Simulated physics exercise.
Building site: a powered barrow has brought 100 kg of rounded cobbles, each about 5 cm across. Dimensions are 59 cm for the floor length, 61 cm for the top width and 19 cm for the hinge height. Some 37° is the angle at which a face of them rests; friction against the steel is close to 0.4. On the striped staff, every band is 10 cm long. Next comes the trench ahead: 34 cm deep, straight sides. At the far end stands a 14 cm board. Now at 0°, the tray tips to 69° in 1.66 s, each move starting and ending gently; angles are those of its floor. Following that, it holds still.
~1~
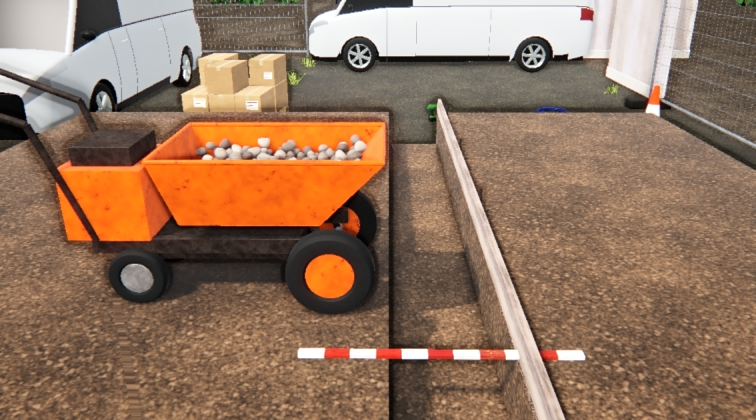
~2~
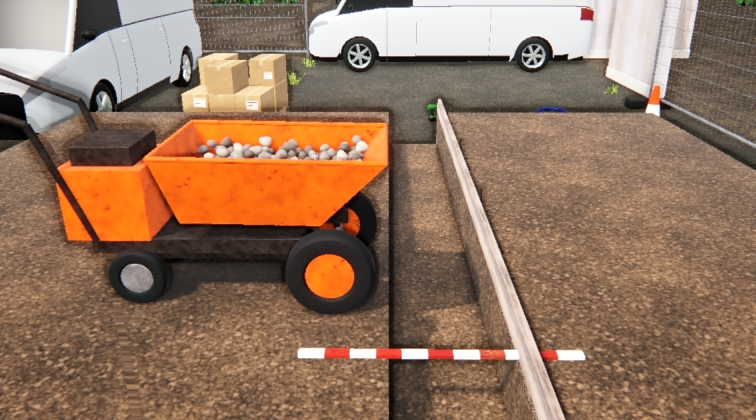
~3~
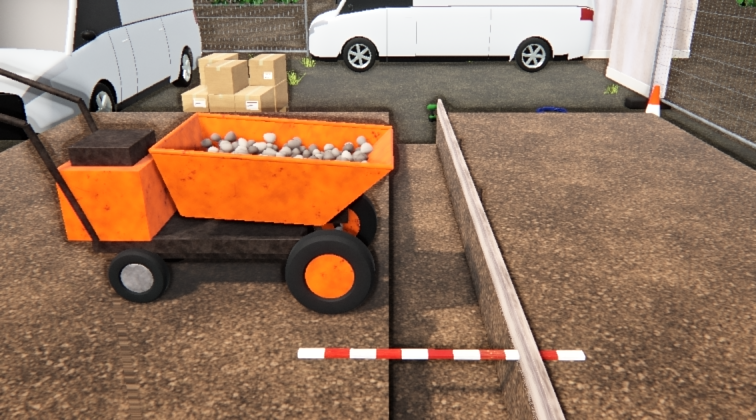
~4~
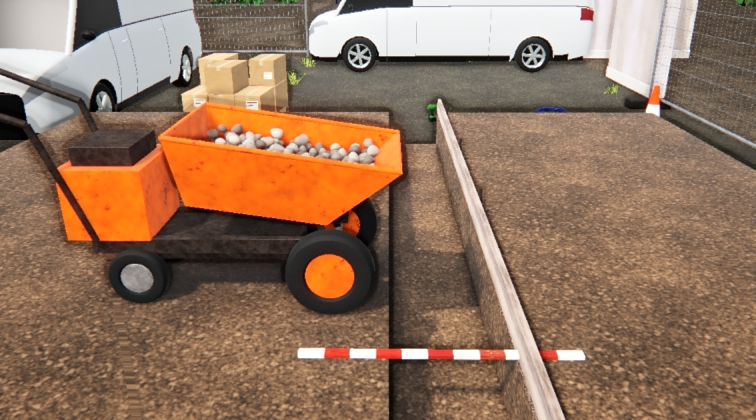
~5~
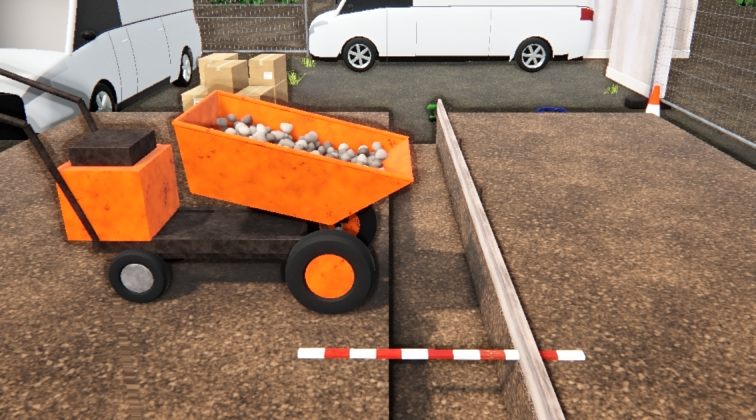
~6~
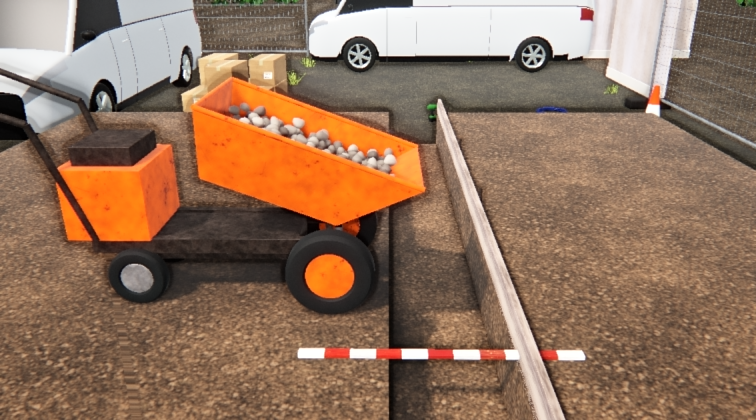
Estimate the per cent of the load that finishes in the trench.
Roughly 89 percent.
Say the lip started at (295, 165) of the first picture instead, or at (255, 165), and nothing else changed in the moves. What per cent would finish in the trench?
Roughly 100 per cent, then 70 per cent.
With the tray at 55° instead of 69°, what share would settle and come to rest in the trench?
Roughly 60%.
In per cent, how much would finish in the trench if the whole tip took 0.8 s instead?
Close to 80 per cent then.
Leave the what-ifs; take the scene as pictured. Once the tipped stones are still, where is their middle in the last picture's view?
Somewhere around (461, 329) in the last picture.
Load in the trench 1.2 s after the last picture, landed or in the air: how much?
45 per cent or so by then.
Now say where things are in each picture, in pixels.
In the first frame, lip at (384, 163), floor tilted 0°, highest stones at (300, 147).
In the second frame, the tray is at 1°, its lip at (386, 164); the top of the load is at (273, 148).
In the third frame, lip at (392, 167), floor tilted 4°, highest stones at (237, 145).
In the fourth frame, the tray is at 8°, its lip at (401, 173); the top of the load is at (238, 137).
In the fifth frame, lip at (412, 180), floor tilted 14°, highest stones at (243, 128).
In the sixth frame, the tray is at 21°, its lip at (424, 190); the top of the load is at (251, 118).
Then, 0.6 s after the last picture the floor is at 58°, 100 % in the tray; the foremost stones are at (444, 226).
Then, 1.2 s after the last picture the floor is at 69°, 49 % in the tray, 44 % in the trench, 7 % past the trench; the foremost stones are at (542, 276).
Then, 1.5 s after the last picture the floor is at 69°, 17 % in the tray, 72 % in the trench, 11 % past the trench; the foremost stones are at (585, 263).
Then, 3.5 s after the last picture the floor is at 69°, 0 % in the tray, 89 % in the trench, 11 % past the trench; the foremost stones are at (602, 261).
